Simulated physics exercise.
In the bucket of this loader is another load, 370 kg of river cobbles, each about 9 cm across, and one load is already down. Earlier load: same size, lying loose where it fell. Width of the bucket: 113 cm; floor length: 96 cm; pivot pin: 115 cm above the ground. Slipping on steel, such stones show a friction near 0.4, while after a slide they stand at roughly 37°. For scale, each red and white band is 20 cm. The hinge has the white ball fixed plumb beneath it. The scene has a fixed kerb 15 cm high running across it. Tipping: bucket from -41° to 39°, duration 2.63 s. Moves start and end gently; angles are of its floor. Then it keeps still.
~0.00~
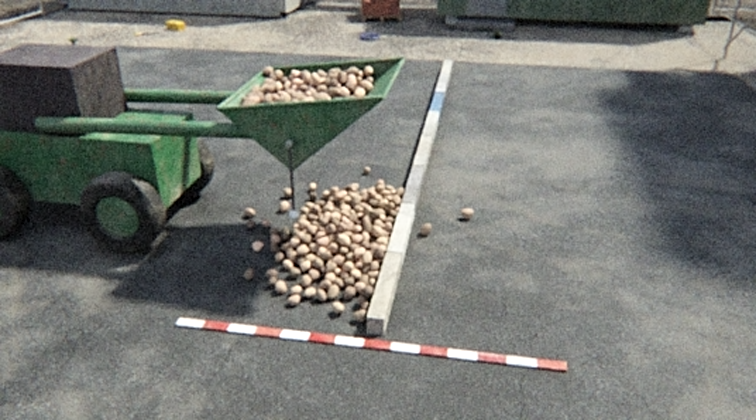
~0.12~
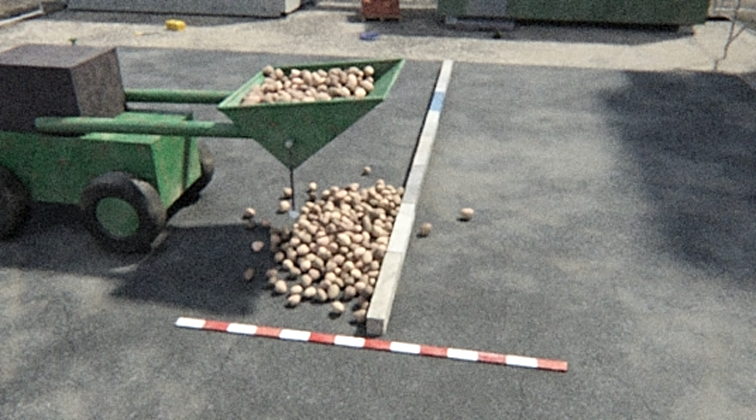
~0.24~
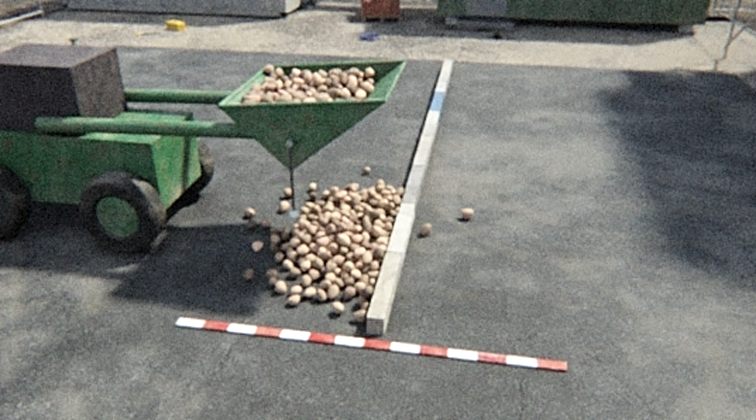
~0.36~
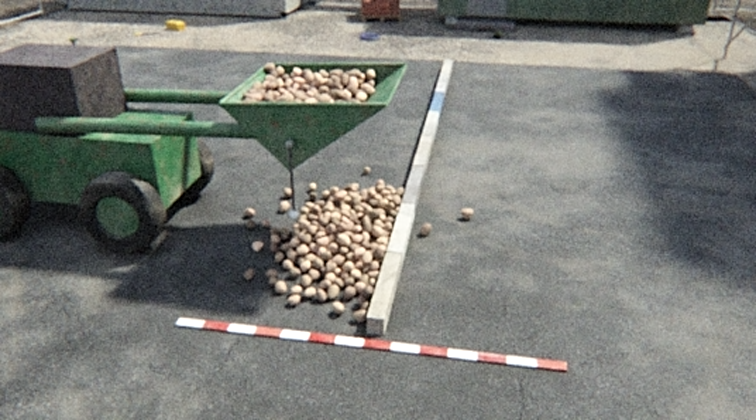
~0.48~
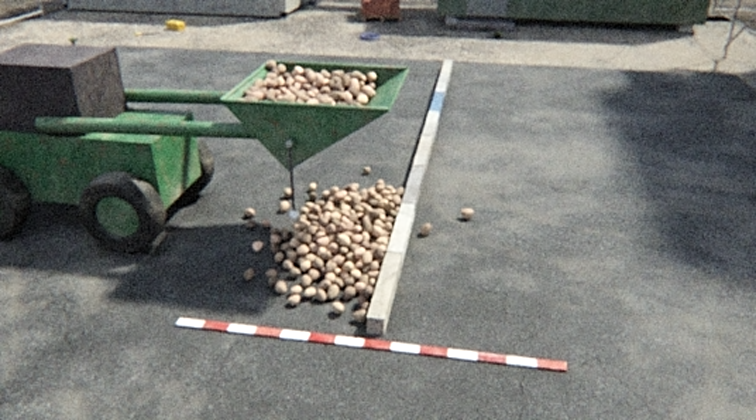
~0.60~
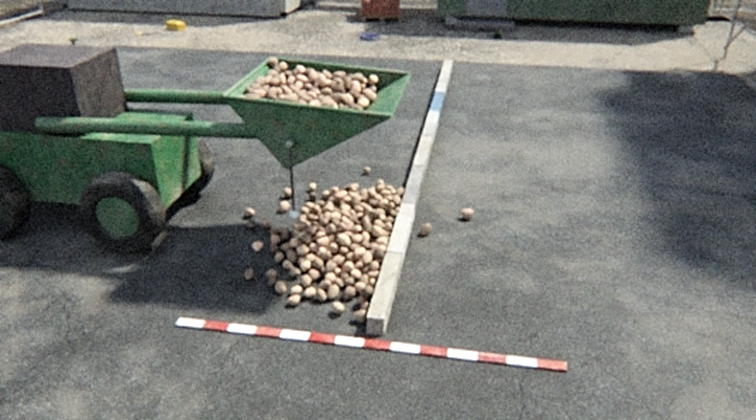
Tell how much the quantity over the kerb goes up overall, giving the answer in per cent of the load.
It goes up by roughly 76 per cent.
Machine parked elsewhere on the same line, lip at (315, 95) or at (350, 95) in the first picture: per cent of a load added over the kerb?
First place: Roughly 10 %; second place: Roughly 35 %.
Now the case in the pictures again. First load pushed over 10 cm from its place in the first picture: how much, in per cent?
0 %.
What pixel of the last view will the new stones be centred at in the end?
The middle lies near (433, 236) in the last picture.
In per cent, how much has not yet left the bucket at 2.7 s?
Some 10 %, roughly, is held.
After 2.0 s the floor is at 26°; in per cent of one load, 97 in the bucket, 102 on this side of the kerb, 1 over the kerb; the foremost stones are at (412, 186).
After 2.7 s the floor is at 39°; in per cent of one load, 12 in the bucket, 136 on this side of the kerb, 52 over the kerb; the foremost stones are at (497, 255).
After 3.1 s the floor is at 39°; in per cent of one load, 0 in the bucket, 129 on this side of the kerb, 71 over the kerb; the foremost stones are at (542, 264).
After 5.8 s the floor is at 39°; in per cent of one load, 0 in the bucket, 123 on this side of the kerb, 77 over the kerb; the foremost stones are at (579, 265). Net gain over the kerb, 76.
